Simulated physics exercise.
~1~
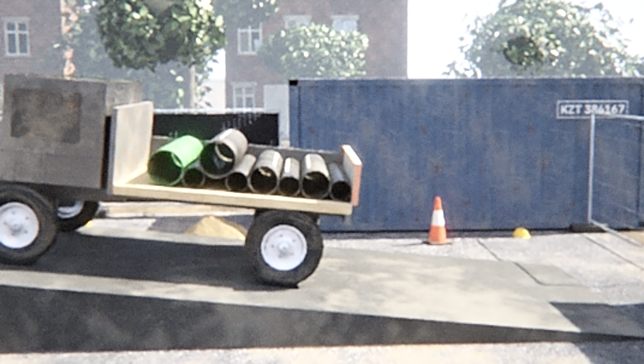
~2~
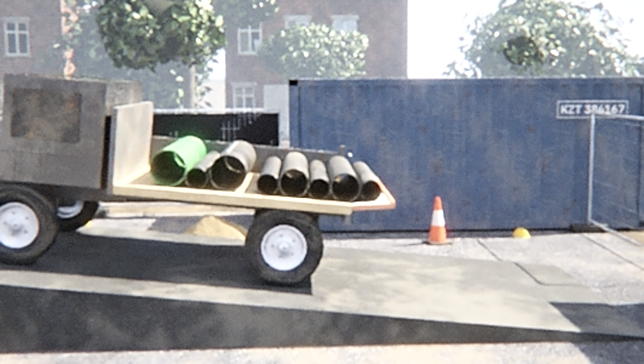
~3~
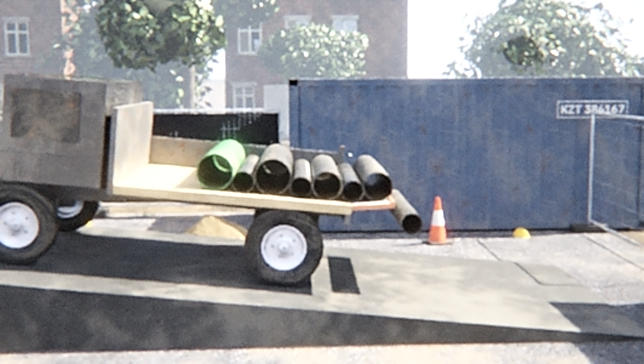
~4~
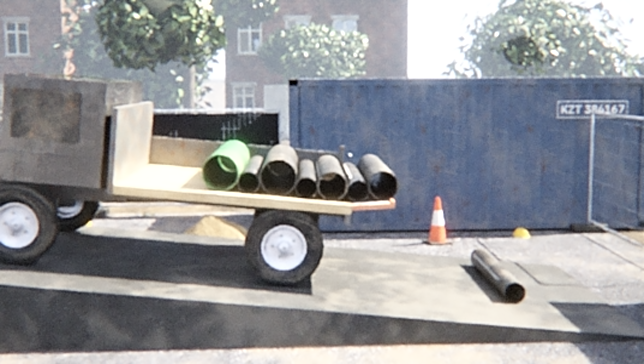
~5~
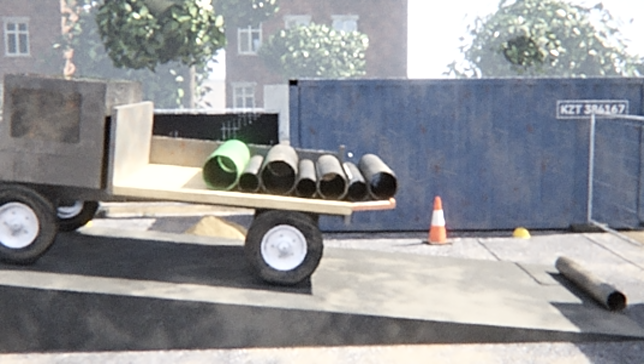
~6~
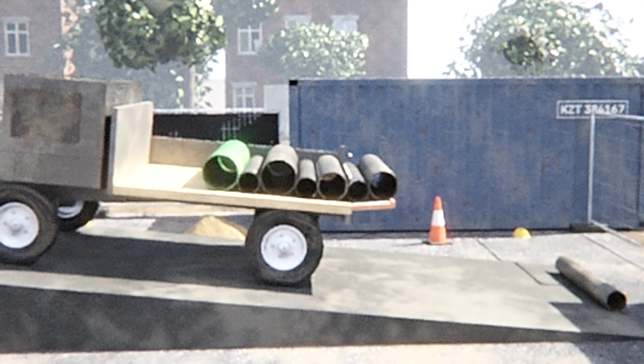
A row of pipes, one green and the rest dark, shifted right on a parked truck's bed as its tailgate dropped open, and one dark pipe rolled off onto the sloping ground and stopped further right, while the green one stayed aboard with the others.
